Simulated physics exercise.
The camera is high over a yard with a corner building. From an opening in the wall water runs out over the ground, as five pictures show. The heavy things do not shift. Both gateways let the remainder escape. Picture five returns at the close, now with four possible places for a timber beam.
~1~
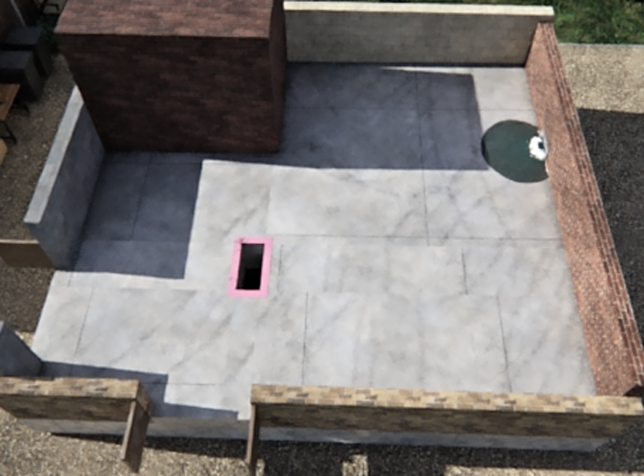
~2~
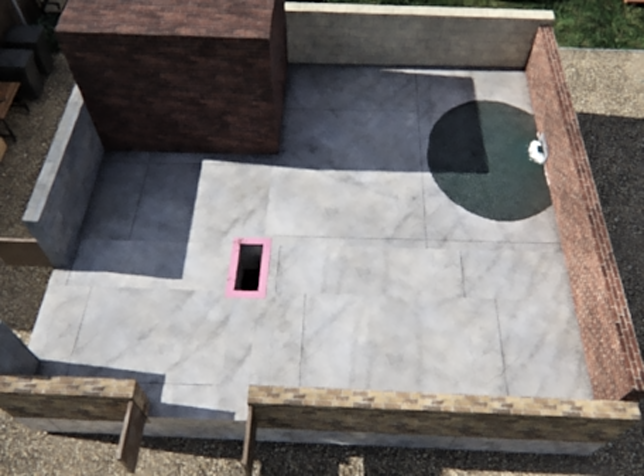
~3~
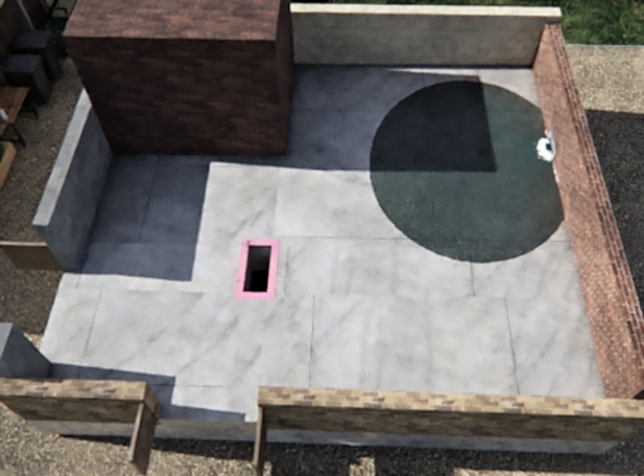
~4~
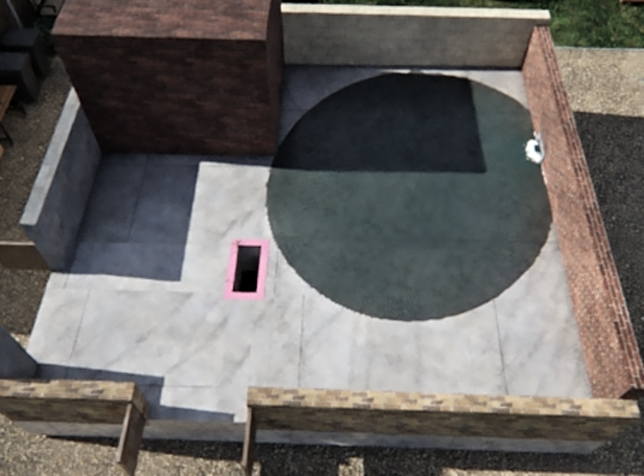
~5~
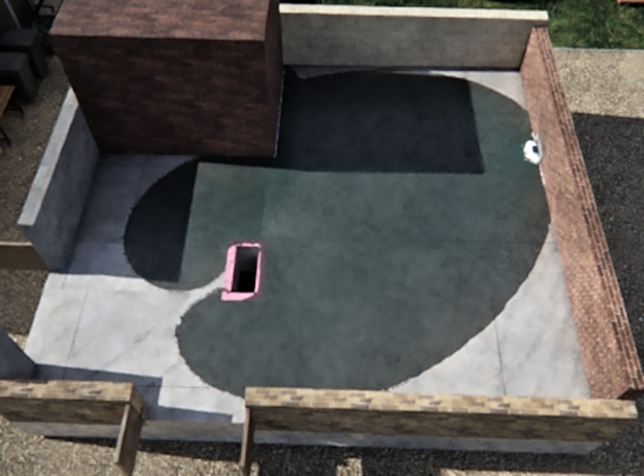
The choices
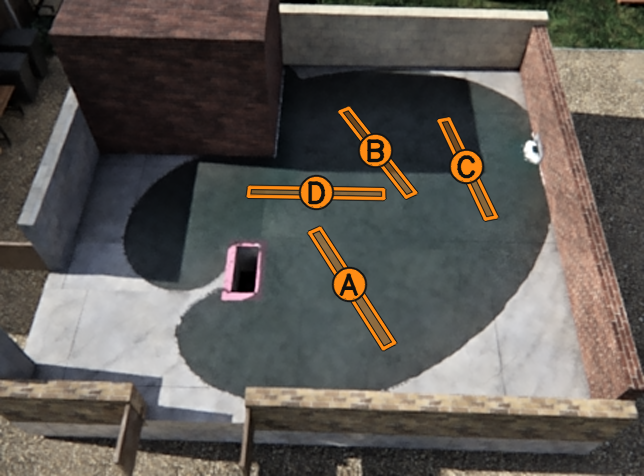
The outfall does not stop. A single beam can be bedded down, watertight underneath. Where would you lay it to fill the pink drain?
Spot B.
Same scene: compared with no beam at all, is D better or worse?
Worse.
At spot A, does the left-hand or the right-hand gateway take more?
More leaves on the left.
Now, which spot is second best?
That is spot C.
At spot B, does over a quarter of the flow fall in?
Yes, it does.
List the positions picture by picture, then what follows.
Outfall at (545, 146); pink drain at (251, 266); open gate at (205, 403); open gate at (57, 312); water covers 3 % of the ground and shows as far out as (490, 132); pink drain still dry.
Water covers 10 % of the ground and shows as far out as (446, 190); pink drain still dry.
Water covers 22 % of the ground and shows as far out as (373, 172); pink drain still dry.
Water covers 41 % of the ground and shows as far out as (278, 232); pink drain still dry.
Water covers 64 % of the ground and shows as far out as (132, 235); pink drain taking water.
On the marked copy, A from (314, 230) to (388, 345); B from (344, 109) to (410, 194); C from (444, 119) to (490, 218); D from (248, 191) to (383, 194).
With A, about 13 % of the stream runs into the pink drain, about 86 % out by the gates.
With B, about 30 % of the stream runs into the pink drain, about 69 % out by the gates.
With C, about 21 % of the stream runs into the pink drain, about 79 % out by the gates.
With D, about 13 % of the stream runs into the pink drain, about 85 % out by the gates.
